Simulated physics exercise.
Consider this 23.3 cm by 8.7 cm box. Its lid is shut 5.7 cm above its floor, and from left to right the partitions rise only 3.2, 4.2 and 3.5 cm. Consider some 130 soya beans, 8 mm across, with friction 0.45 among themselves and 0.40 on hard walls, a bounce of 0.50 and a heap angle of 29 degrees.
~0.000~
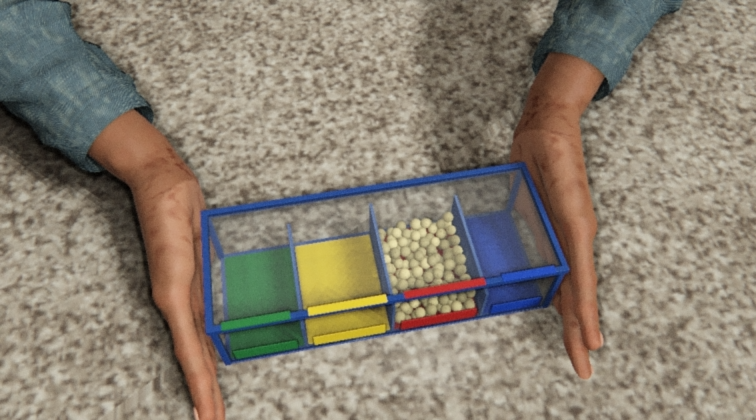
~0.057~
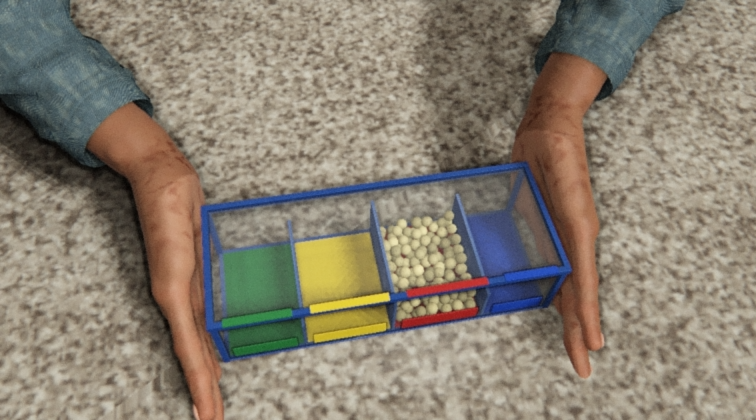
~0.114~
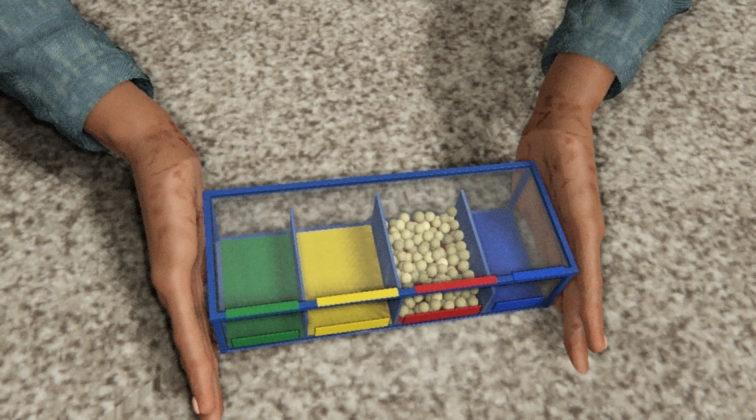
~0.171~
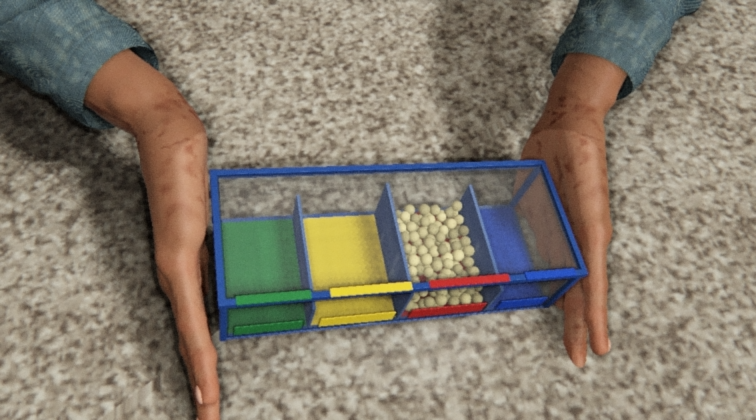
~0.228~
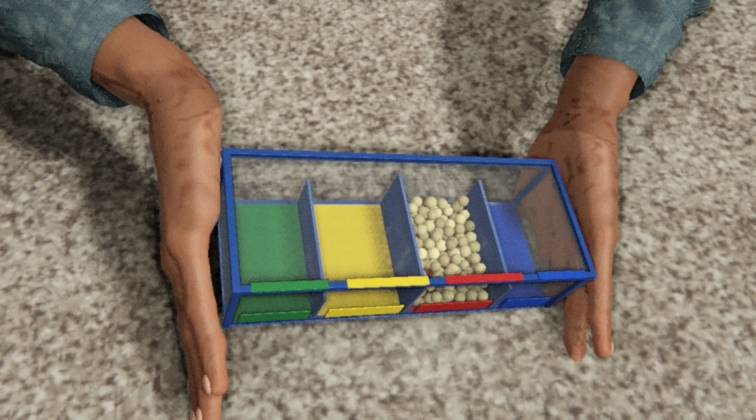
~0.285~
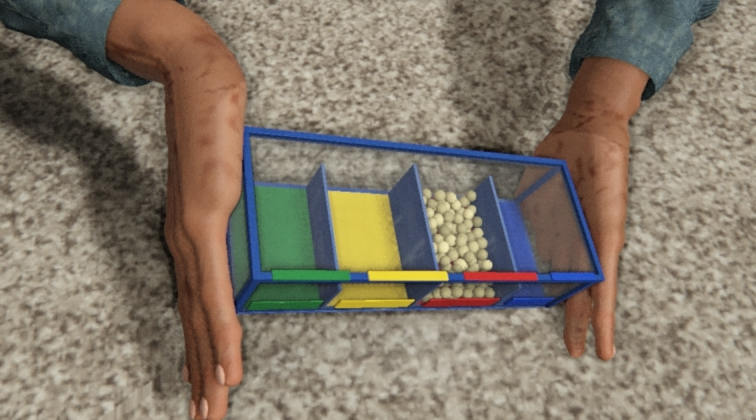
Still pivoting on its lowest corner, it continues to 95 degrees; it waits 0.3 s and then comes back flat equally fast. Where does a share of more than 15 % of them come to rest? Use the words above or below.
Red: Above; blue: Above; green: Below; yellow: Below.
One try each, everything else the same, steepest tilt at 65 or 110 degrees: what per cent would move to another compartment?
Around 5 and 80 in a hundred, respectively.
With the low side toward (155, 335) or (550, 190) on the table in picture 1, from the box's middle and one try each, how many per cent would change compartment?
I'd put it at about 45 per cent for the first tilt and about 70 per cent for the second.
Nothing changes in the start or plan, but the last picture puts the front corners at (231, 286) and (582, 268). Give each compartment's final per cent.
Red = 30 %, blue = 70 %, green = 0 %, yellow = 0 %.
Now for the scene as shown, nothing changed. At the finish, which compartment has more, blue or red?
The blue compartment ends up with more.
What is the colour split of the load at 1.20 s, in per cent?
The split is red at 50, blue at 50, green at 0 and yellow at 0 per cent.
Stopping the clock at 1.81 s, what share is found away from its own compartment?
Approx. 65 in a hundred.
After 1.20 s, tilt 95 degrees; red 50 %, blue 50 %.
After 1.81 s, tilt 48 degrees; red 35 %, blue 65 %.
Then, at 2.47 s, tilt 0 degrees; red 35 %, blue 65 %.
At rest (2.9 s), red 35 %, blue 65 %, green 0 %, yellow 0 %.
